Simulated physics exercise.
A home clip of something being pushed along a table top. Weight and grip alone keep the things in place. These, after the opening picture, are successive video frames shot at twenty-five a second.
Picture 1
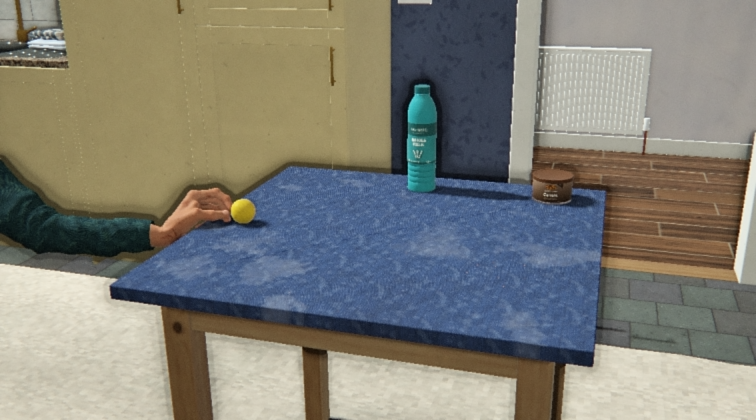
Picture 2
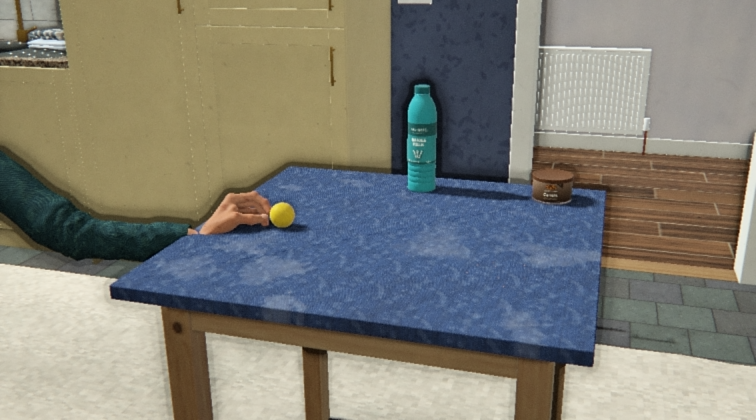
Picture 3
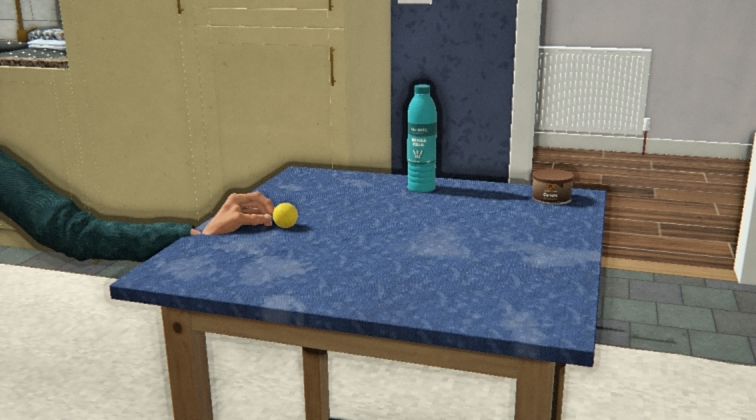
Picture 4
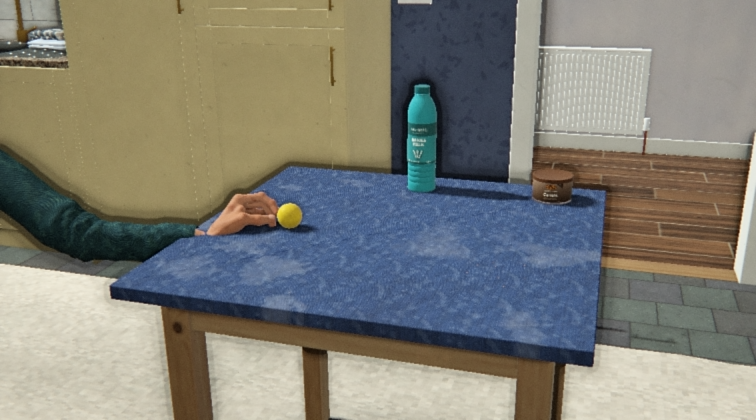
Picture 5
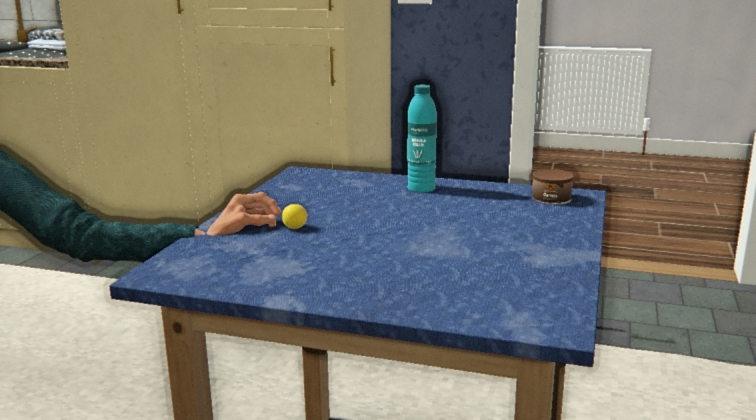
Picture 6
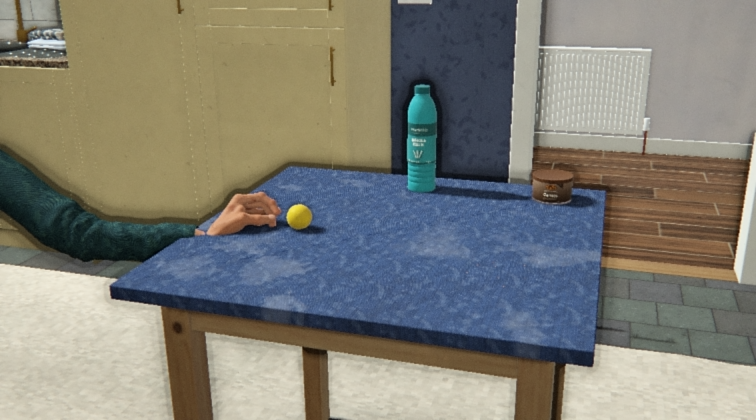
On a blue table top in a home, with a teal bottle and a small brown tub near the back, a hand in a dark green sleeve pushes a small round yellow object to the right. The hand then stays nearly still while the yellow object moves slightly farther right, leaving a small gap from the fingers.
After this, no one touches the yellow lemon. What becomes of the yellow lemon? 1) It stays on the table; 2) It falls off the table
1.
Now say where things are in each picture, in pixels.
Under the hand; yellow lemon (243, 211), in the first picture.
Under the hand; yellow lemon (282, 215), in the second picture.
Under the hand; yellow lemon (285, 215), in the third picture.
Yellow lemon (290, 216), in the fourth picture.
Yellow lemon (295, 217), in the fifth picture.
Yellow lemon (299, 217) shifted a little, in the sixth picture.
Then, 0.10 s on from there, yellow lemon shifted about its own width near (310, 218).
Then, 0.30 s on from there, yellow lemon shifted well along near (328, 220).
Then, 0.40 s on from there, yellow lemon shifted well along near (335, 221).
Then, 0.70 s on from there, yellow lemon shifted well along near (347, 222).
In the end, moved from the start, yellow lemon. At the end, from the last picture's camera, yellow lemon near (349, 222).
